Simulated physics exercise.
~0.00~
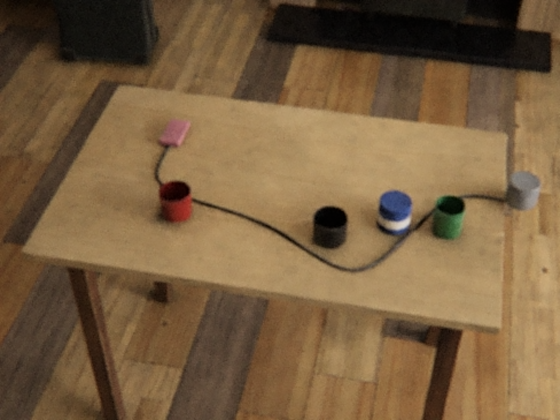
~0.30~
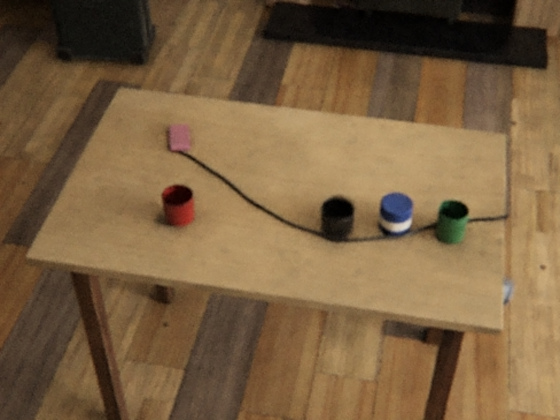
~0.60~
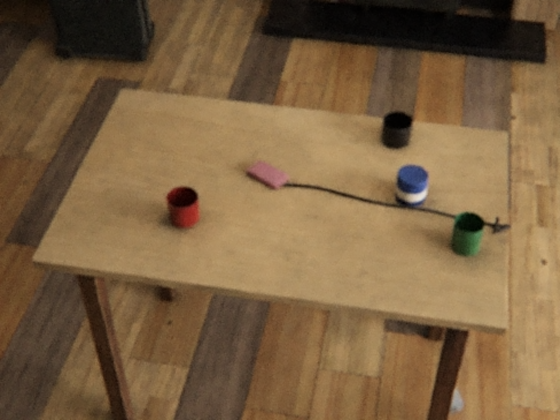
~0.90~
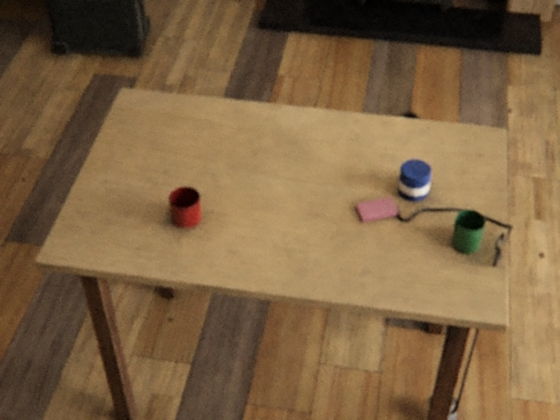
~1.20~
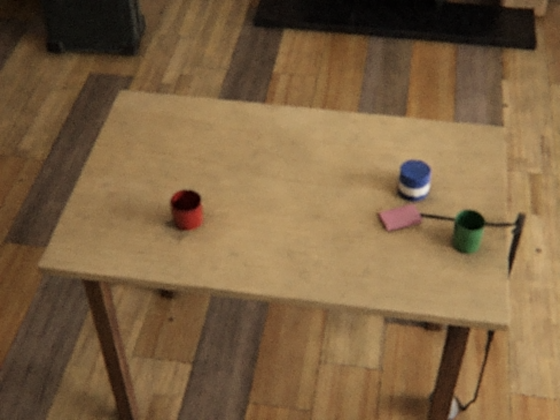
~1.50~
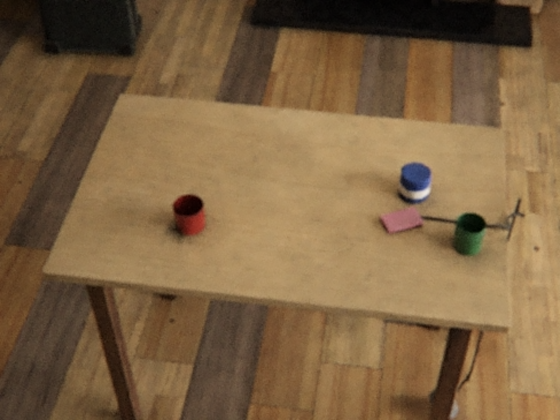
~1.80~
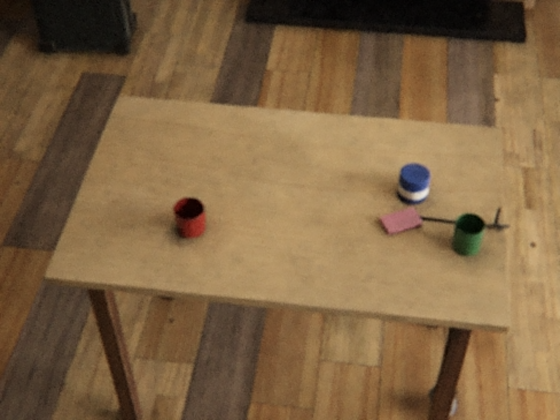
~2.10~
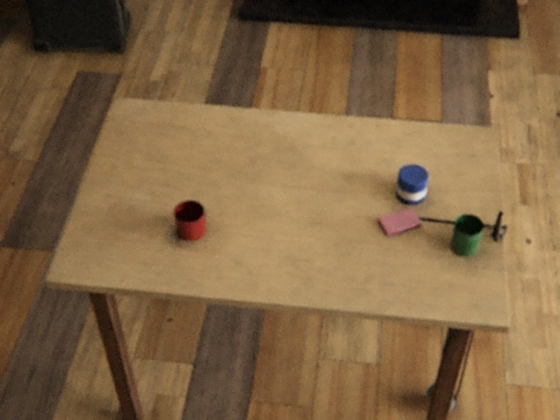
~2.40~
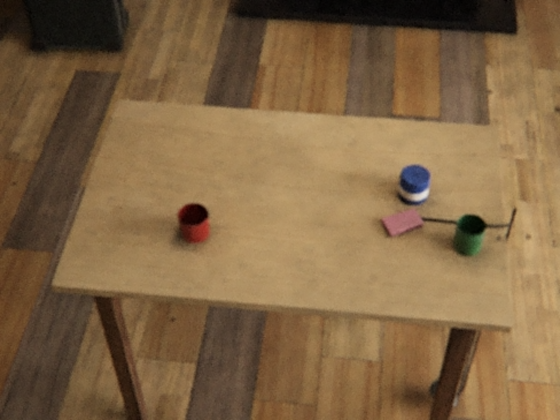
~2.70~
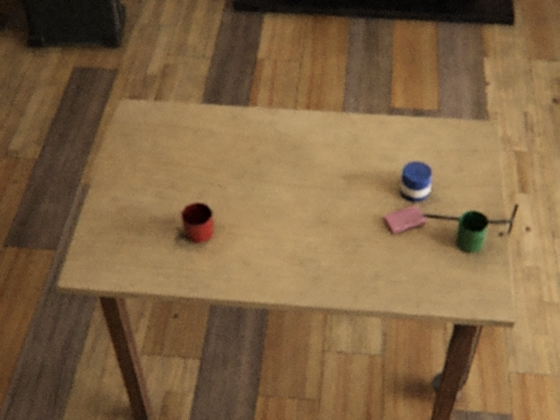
The clip shows a grey object dropping off a wooden table's right side, its cable pulling a pink phone rightward as a black mug slides away over the far edge. The phone stops near a blue tin and green cup, while a red mug stays put.
